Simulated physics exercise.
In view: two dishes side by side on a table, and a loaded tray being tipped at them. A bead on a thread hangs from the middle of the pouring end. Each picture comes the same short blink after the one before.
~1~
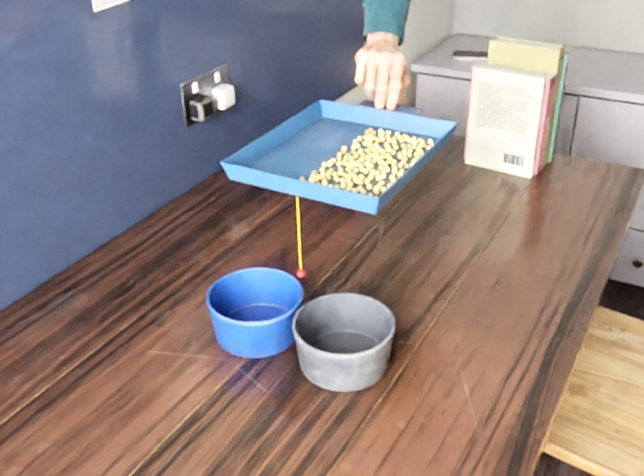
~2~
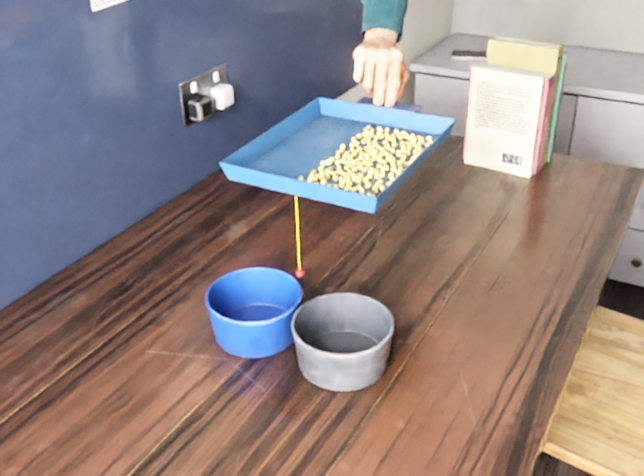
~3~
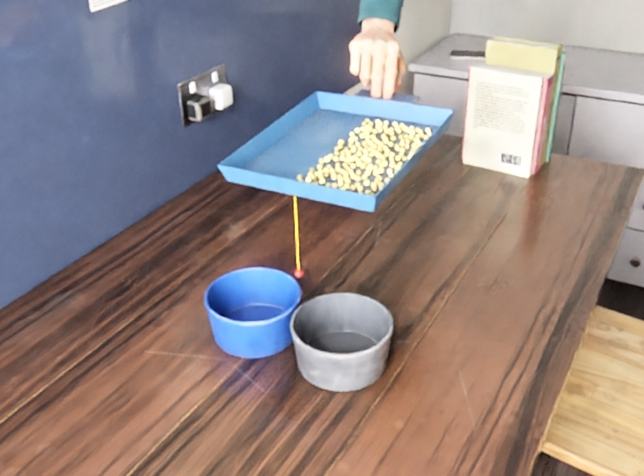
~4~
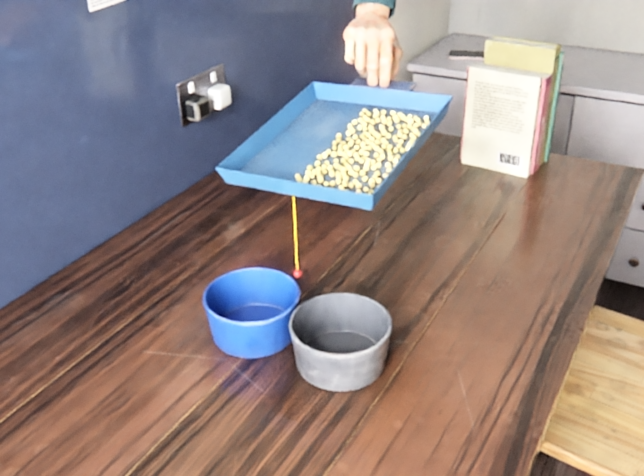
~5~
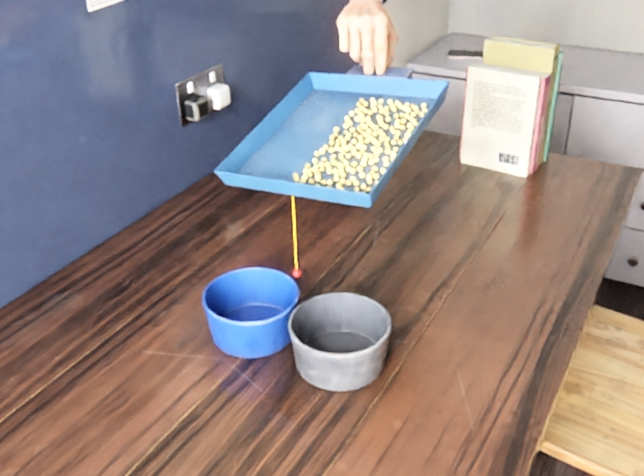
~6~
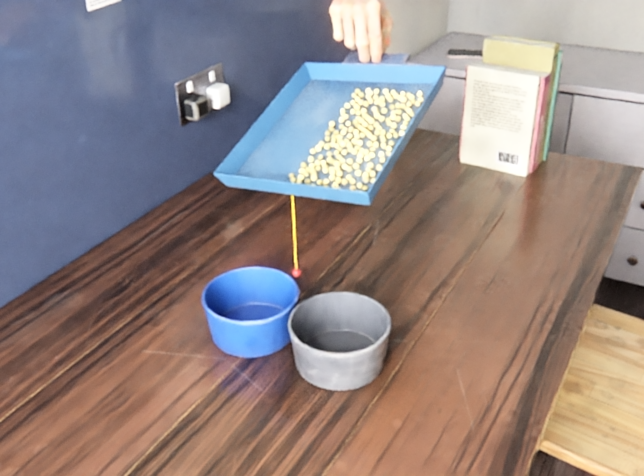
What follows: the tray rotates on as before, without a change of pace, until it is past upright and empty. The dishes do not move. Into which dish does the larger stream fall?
More goes to the left dish.
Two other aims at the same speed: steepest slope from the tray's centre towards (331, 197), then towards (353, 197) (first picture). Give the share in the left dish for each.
Roughly 0 per cent, and 0 per cent.
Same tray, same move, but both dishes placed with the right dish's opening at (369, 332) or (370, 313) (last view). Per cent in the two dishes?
Near 20 % and 40 %.
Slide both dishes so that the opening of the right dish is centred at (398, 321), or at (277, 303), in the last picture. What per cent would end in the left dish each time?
Roughly 0 per cent, and 60 per cent.
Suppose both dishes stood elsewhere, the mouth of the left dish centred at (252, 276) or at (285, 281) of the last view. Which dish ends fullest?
At the first place the left one, at the second the left-hand dish.
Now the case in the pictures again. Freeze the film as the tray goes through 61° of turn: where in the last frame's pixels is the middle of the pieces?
Roughly at (266, 185).
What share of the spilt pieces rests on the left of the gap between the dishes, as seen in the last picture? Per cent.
Close to 100 per cent.
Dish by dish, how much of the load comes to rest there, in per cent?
The left dish has 60 per cent, the right dish has 0.
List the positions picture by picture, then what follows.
The first frame shows corners of the pouring end at (228, 161) and (375, 195), level; middle of the load at (369, 161), soya beans; left dish at (229, 335); right dish at (320, 367); bead on its thread at (301, 273).
The second frame shows corners of the pouring end at (227, 162) and (374, 194), level; middle of the load at (368, 159).
The third frame shows corners of the pouring end at (225, 163) and (372, 193), tipped barely, lowest at the left corner; middle of the load at (366, 155).
The fourth frame shows corners of the pouring end at (223, 166) and (369, 192), tipped a little, lowest at the left corner; middle of the load at (364, 148).
The fifth frame shows corners of the pouring end at (221, 169) and (367, 190), tipped a little, lowest at the left corner; middle of the load at (361, 142).
The sixth frame shows corners of the pouring end at (220, 171) and (365, 189), tipped clearly, lowest at the left corner; middle of the load at (357, 137), about a quarter on the move; left dish at (225, 334); right dish at (316, 366).
Soon, tray tipped steeply; nearly all on the tray; a small part in the air.
A while on, tray tipped right over; about half on the tray; about a quarter in the left dish; a small part outside both; about a quarter in the air.
Towards the end, tray tipped past a quarter turn; about two thirds in the left dish; about a third outside both.
Finally, tray tipped past a quarter turn; none in the right dish; about two thirds in the left dish; about a third outside both.
